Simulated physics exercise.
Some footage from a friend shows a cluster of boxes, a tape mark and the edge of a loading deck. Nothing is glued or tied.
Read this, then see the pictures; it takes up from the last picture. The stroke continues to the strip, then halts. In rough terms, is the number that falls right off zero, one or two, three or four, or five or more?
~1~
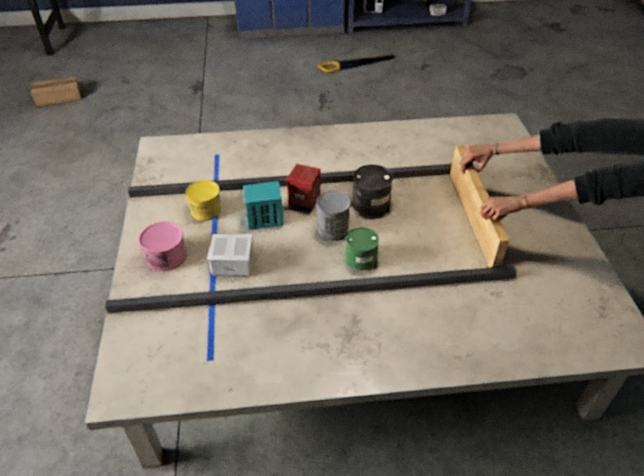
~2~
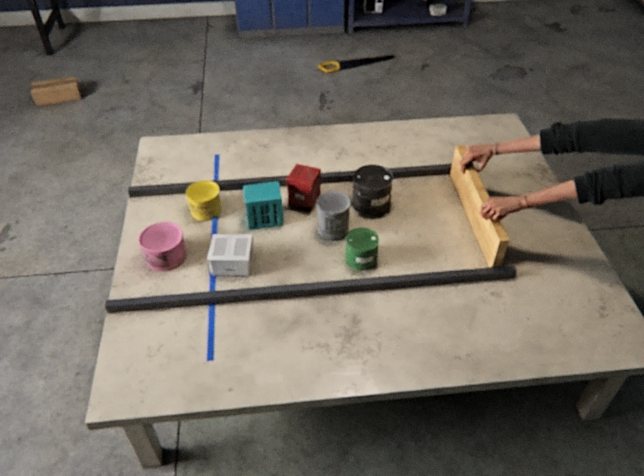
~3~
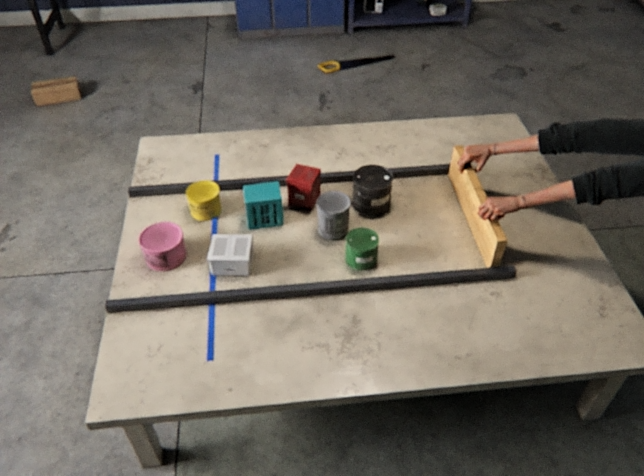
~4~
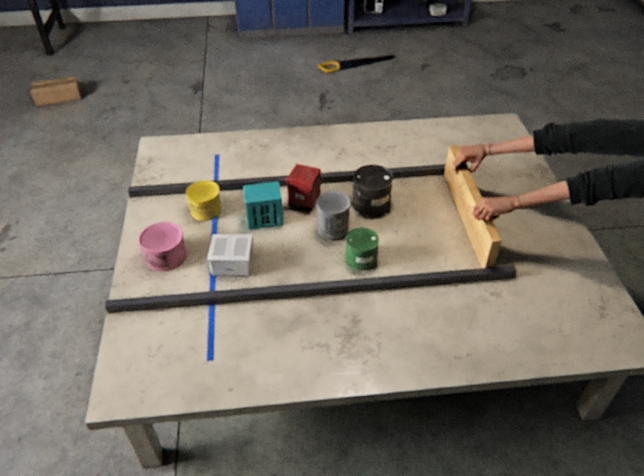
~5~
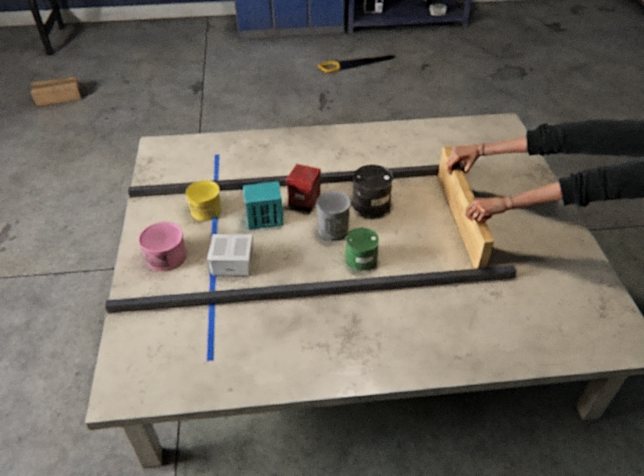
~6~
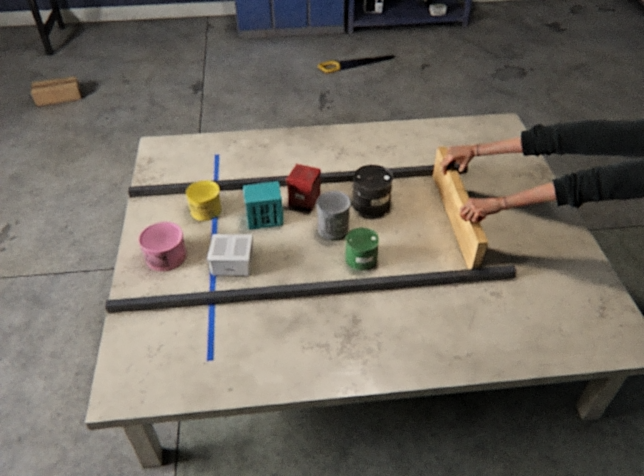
The edge claims nothing.
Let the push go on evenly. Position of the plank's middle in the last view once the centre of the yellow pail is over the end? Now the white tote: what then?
First one: Around (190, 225). Other one: Around (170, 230).
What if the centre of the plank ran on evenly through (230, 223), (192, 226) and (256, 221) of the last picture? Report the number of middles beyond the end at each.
0, 1, 0.
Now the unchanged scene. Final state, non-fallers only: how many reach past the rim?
Count: 1.
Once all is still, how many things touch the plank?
Well, it touches 3.
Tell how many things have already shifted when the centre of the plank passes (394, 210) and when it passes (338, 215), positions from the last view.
Tally at point one: 1; at point two: 4.
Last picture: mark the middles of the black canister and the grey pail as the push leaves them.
The black canister finishes at (193, 204); the grey pail finishes at (195, 228).
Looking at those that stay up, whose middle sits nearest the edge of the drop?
Pink pail, foremost.
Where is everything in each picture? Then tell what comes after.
The first frame shows pink pail (164, 247); yellow pail (205, 201); white tote (232, 255); plank (477, 204); tape (214, 240).
The second frame shows yellow pail (205, 201); plank (477, 204).
The third frame shows white tote (232, 255); red tote (304, 188).
The fourth frame shows pink pail (164, 247); grey pail (334, 216).
The fifth frame shows yellow pail (205, 201); green canister (362, 249).
The sixth frame shows pink pail (164, 247); yellow pail (205, 201); white tote (232, 255); plank (458, 206); tape (214, 240).
Soon after, none off yet; pink pail at rest near (164, 247); yellow pail at rest near (205, 201); white tote at rest near (232, 255).
In the end, the number that fall off is zero.
